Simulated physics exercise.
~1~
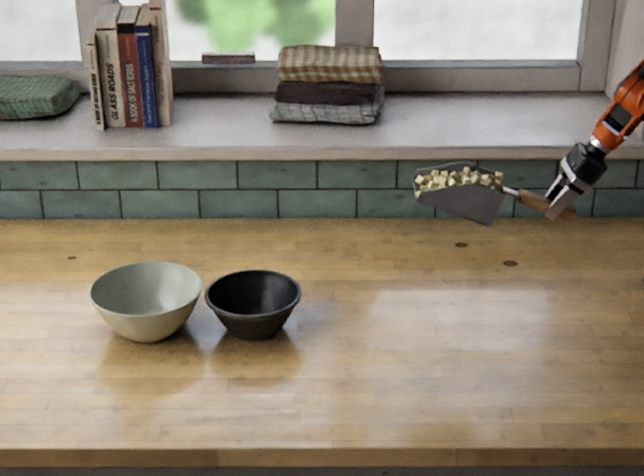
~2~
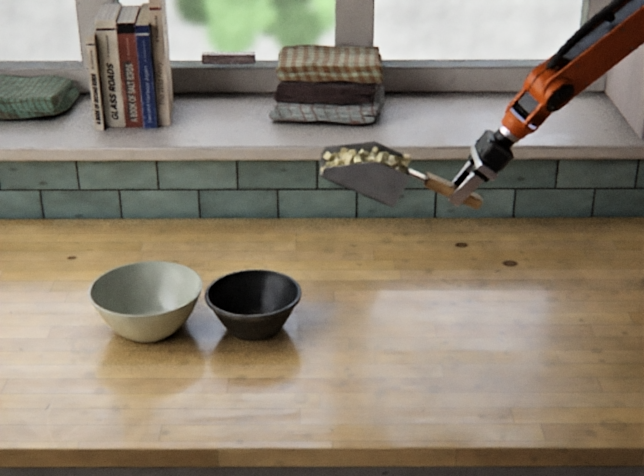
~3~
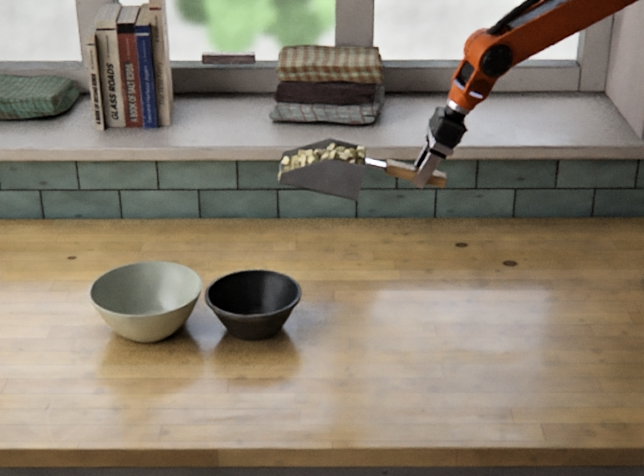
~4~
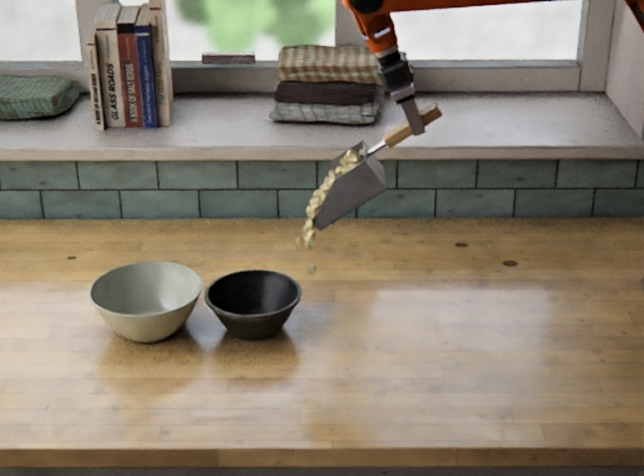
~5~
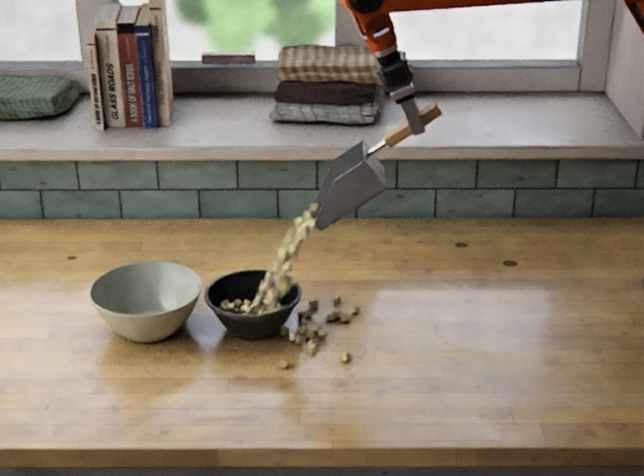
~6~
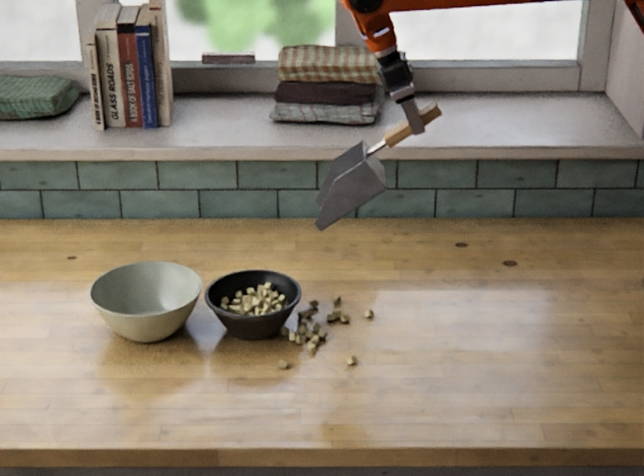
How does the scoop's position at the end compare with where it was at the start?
At the start the scoop is held over toward the right side of the view. By the end it is farther left and slightly higher, above and just to the right of the black bowl.
